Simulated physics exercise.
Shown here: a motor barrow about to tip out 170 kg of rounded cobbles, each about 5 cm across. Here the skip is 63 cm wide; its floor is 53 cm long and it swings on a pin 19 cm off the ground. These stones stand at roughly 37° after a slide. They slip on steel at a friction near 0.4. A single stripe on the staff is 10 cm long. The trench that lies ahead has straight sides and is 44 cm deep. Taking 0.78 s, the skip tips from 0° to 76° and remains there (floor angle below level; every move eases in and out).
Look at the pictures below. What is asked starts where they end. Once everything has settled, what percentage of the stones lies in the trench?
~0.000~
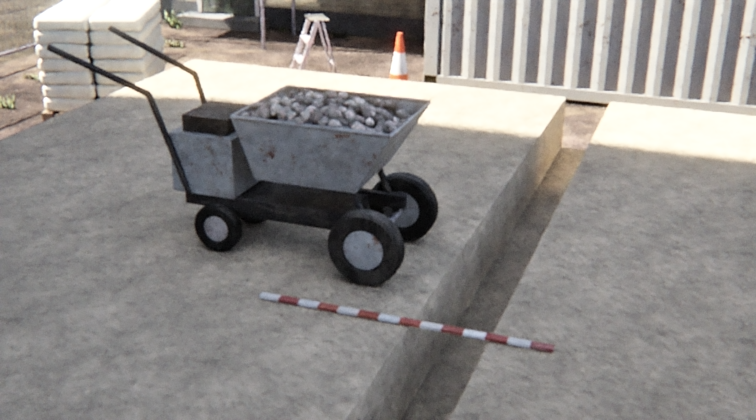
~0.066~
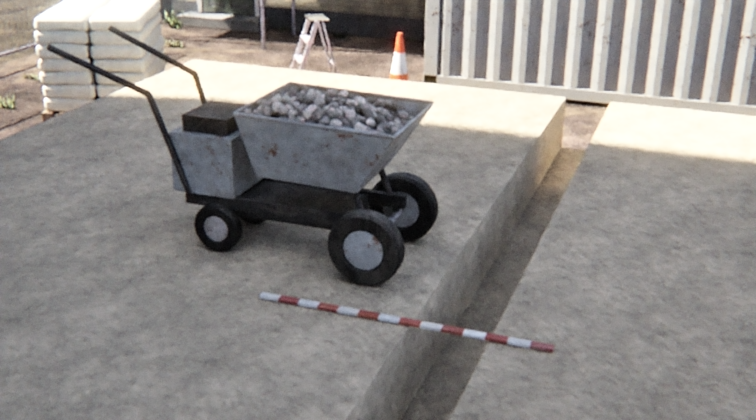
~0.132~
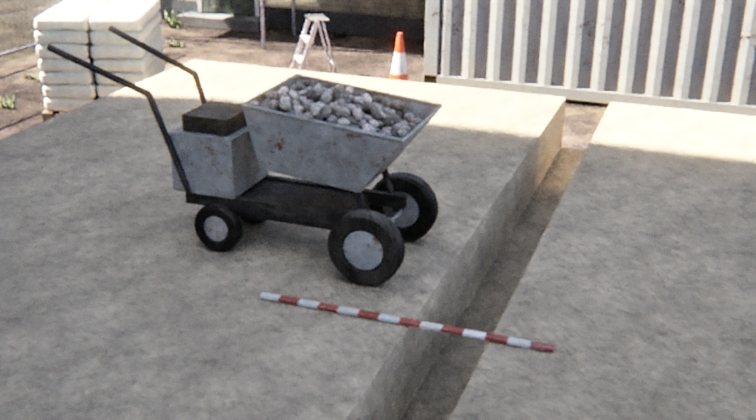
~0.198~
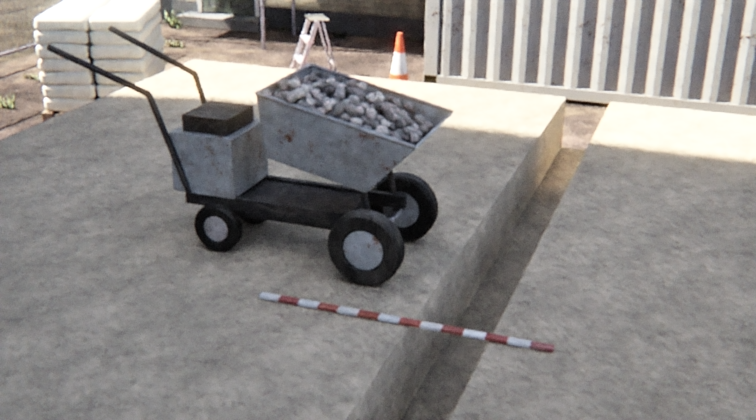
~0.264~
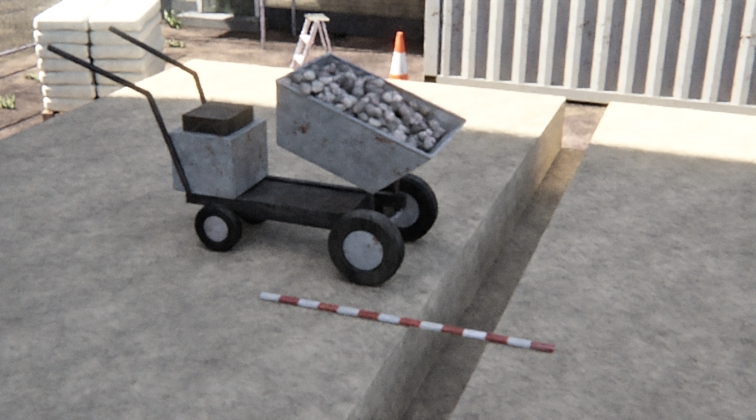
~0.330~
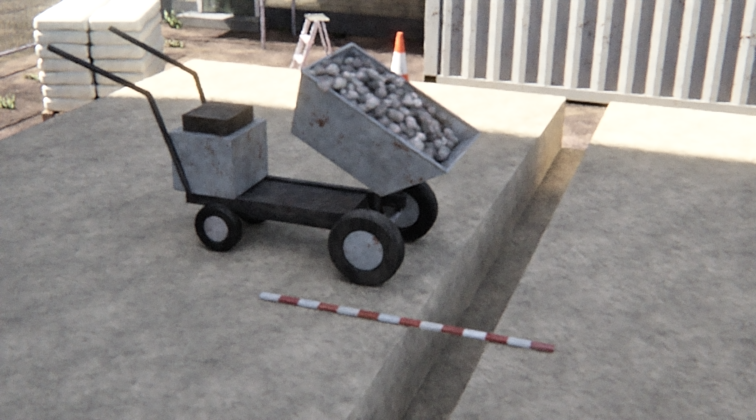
I would say 27 percent.
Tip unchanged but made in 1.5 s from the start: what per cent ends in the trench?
Around 40 per cent would end in the trench.
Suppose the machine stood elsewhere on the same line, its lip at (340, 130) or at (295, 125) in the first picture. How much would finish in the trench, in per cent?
Around 80% for the first place and 85% for the second.
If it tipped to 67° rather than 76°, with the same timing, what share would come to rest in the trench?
Then roughly 25 percent.
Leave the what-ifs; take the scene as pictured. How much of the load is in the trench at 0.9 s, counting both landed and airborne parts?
About 5 per cent by then.
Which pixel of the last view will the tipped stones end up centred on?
Centre estimate: Around (570, 286).
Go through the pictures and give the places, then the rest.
In the first picture, the skip is at 0°, its lip at (390, 136); the top of the load is at (317, 100).
The second picture shows lip at (393, 137), floor tilted 2°, highest stones at (319, 99); the stones move at 0.4 m/s on average.
In the third picture, the skip is at 6°, its lip at (402, 141); the top of the load is at (313, 91); the stones move at 0.8 m/s on average.
In the fourth picture, the skip is at 12°, its lip at (415, 148); the top of the load is at (315, 82); the stones move at 1.1 m/s on average.
In the fifth picture, the skip is at 20°, its lip at (431, 158); the top of the load is at (329, 72); the stones move at 1.3 m/s on average.
In the sixth picture, the skip is at 29°, its lip at (446, 172); the top of the load is at (349, 63); the stones move at 1.5 m/s on average.
After 0.6 s the floor is at 64°; 100 % in the skip; the foremost stones are at (499, 197).
After 0.9 s the floor is at 76°; 51 % in the skip, 3 % in the trench, 47 % past the trench; the foremost stones are at (616, 295).
After 1.2 s the floor is at 76°; 16 % in the skip, 10 % in the trench, 74 % past the trench; the foremost stones are past the picture's edge.
After 3.2 s the floor is at 76°; 0 % in the skip, 27 % in the trench, 73 % past the trench; the foremost stones are past the picture's edge.
